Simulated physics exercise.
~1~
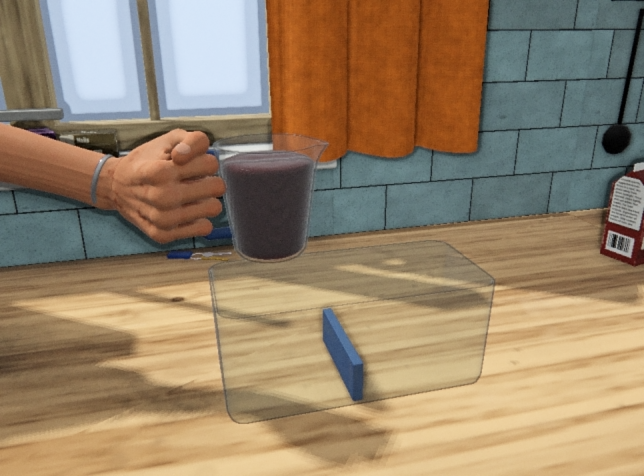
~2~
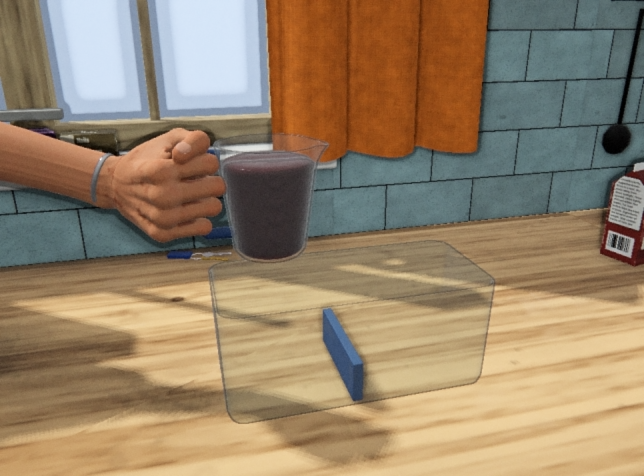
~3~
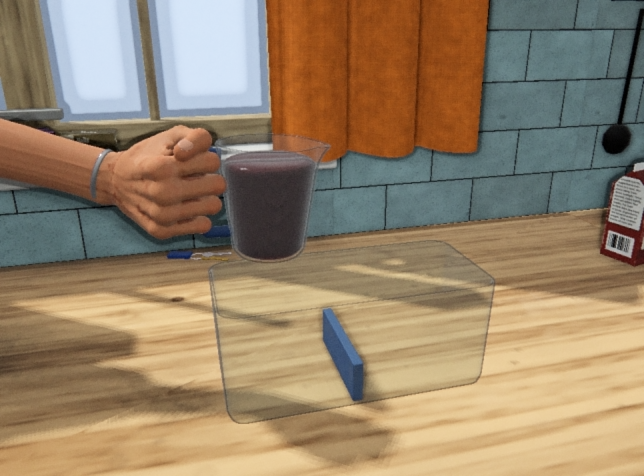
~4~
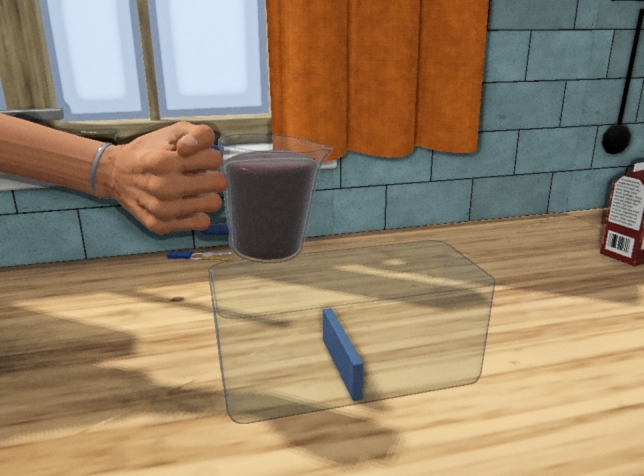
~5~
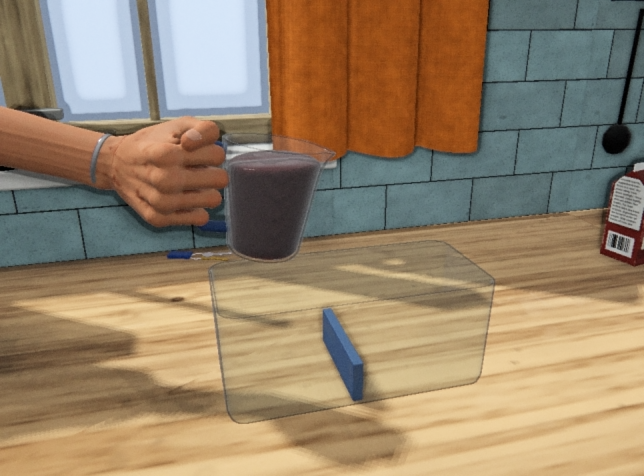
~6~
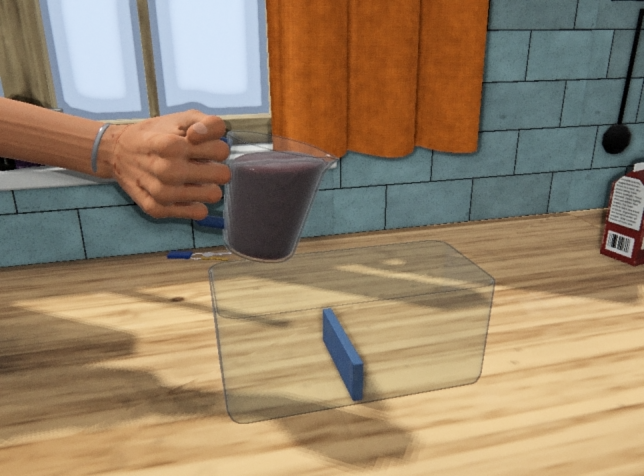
In this clip, a hand holds a clear measuring jug of dark purplish liquid above a transparent basin with a low blue wall across its floor, then gradually tilts the jug slightly to the right while the basin stays still.
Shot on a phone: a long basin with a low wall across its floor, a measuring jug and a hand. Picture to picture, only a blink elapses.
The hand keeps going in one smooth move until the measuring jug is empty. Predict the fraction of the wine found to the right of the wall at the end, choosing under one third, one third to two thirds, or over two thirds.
The share right of the wall does go past two thirds.
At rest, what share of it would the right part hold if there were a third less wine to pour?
About 95 in a hundred.
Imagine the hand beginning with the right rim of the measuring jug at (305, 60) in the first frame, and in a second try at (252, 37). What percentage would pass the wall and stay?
Roughly 95 per cent, then roughly 60 per cent.
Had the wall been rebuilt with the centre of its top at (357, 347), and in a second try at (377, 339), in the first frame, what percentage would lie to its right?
85 % and 65 %, roughly.
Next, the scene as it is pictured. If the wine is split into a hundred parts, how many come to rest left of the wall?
That is roughly 5 percent of it.
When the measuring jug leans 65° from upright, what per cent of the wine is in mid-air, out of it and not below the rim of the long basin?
Near 15 parts in a hundred.
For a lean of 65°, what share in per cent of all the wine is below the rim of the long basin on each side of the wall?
Left about 0, right about 10.
A moment on, the measuring jug is tipped part way and 75 per cent is still to pour, 0 is left of the wall and 11 right of it.
Next, the measuring jug is tipped on its side and 21 per cent is still to pour, 1 is left of the wall and 67 right of it.
Then the measuring jug is tipped right over and 0 per cent is still to pour, 3 is left of the wall and 96 right of it.
Later the measuring jug is tipped right over and 0 per cent is still to pour, 3 is left of the wall and 96 right of it.
In the end 3 per cent lies left of the wall, 96 right of it and 1 outside.
